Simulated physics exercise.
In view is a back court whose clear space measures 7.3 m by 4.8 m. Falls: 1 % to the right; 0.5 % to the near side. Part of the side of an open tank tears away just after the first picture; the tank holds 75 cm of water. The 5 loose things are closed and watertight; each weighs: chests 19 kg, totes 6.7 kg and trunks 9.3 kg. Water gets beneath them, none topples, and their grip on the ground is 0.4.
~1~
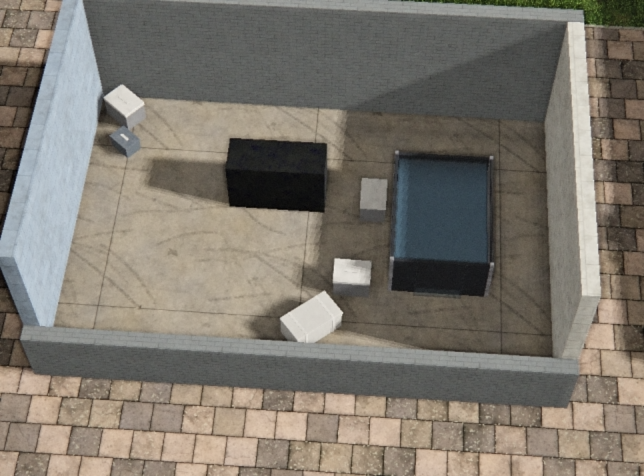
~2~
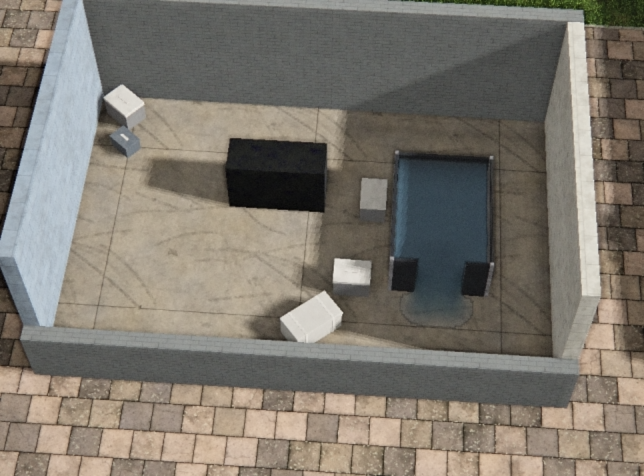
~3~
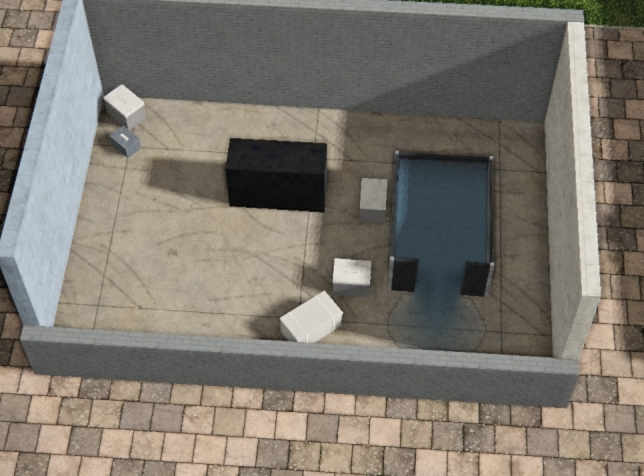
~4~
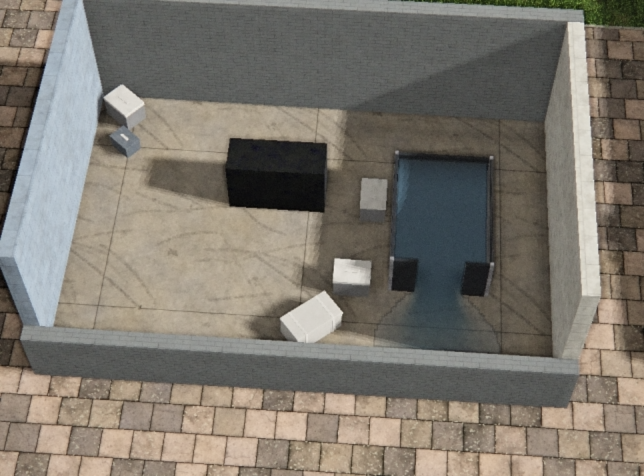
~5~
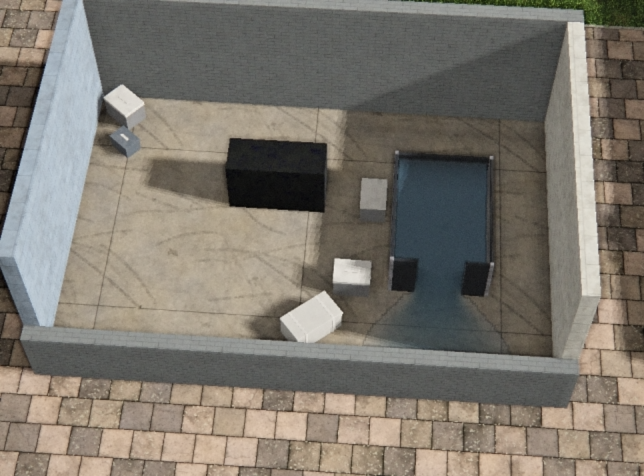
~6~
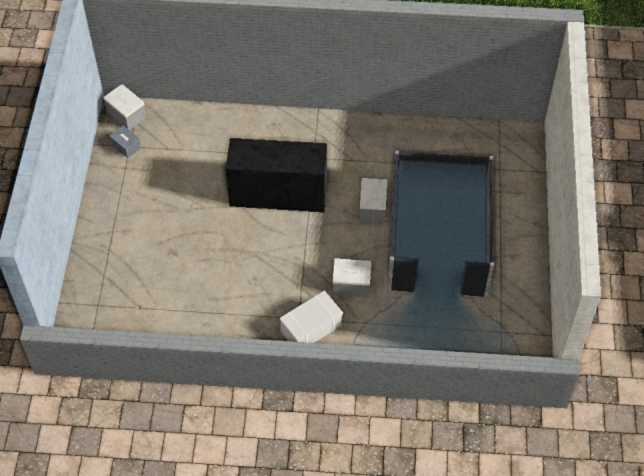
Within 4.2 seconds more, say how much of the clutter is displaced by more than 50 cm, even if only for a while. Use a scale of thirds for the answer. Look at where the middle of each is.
On that scale: Less than a third.
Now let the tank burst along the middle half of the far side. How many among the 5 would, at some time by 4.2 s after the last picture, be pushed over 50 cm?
That gives 2 of them.
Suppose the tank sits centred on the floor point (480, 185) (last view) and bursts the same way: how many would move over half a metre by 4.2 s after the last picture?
Result: 1 of them.
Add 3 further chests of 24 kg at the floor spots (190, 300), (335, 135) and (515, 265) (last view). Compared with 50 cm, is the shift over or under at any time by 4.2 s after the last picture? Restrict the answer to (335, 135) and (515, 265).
One by one I'd say not that far and farther than that.
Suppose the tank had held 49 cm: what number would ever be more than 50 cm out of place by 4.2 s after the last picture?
With that change, 1 of them.
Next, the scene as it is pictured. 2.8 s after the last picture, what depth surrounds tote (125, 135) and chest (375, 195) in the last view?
0 and 0 cm.
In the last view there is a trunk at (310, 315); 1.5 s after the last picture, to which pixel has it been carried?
Somewhere near (285, 241) in the last view.
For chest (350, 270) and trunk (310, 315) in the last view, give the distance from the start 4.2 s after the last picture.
First: 0 cm. Second: 200 cm.
Then, 0.4 s after the last picture 0 of 5 are over 50 cm from their spots; 0 afloat.
Then, 1.5 s after the last picture 1 of 5 are over 50 cm from their spots; 0 afloat.
Then, 2.8 s after the last picture 1 of 5 are over 50 cm from their spots; 0 afloat.
Then, 4.2 s after the last picture 1 of 5 are over 50 cm from their spots, and 1 have been at some point; 0 afloat.
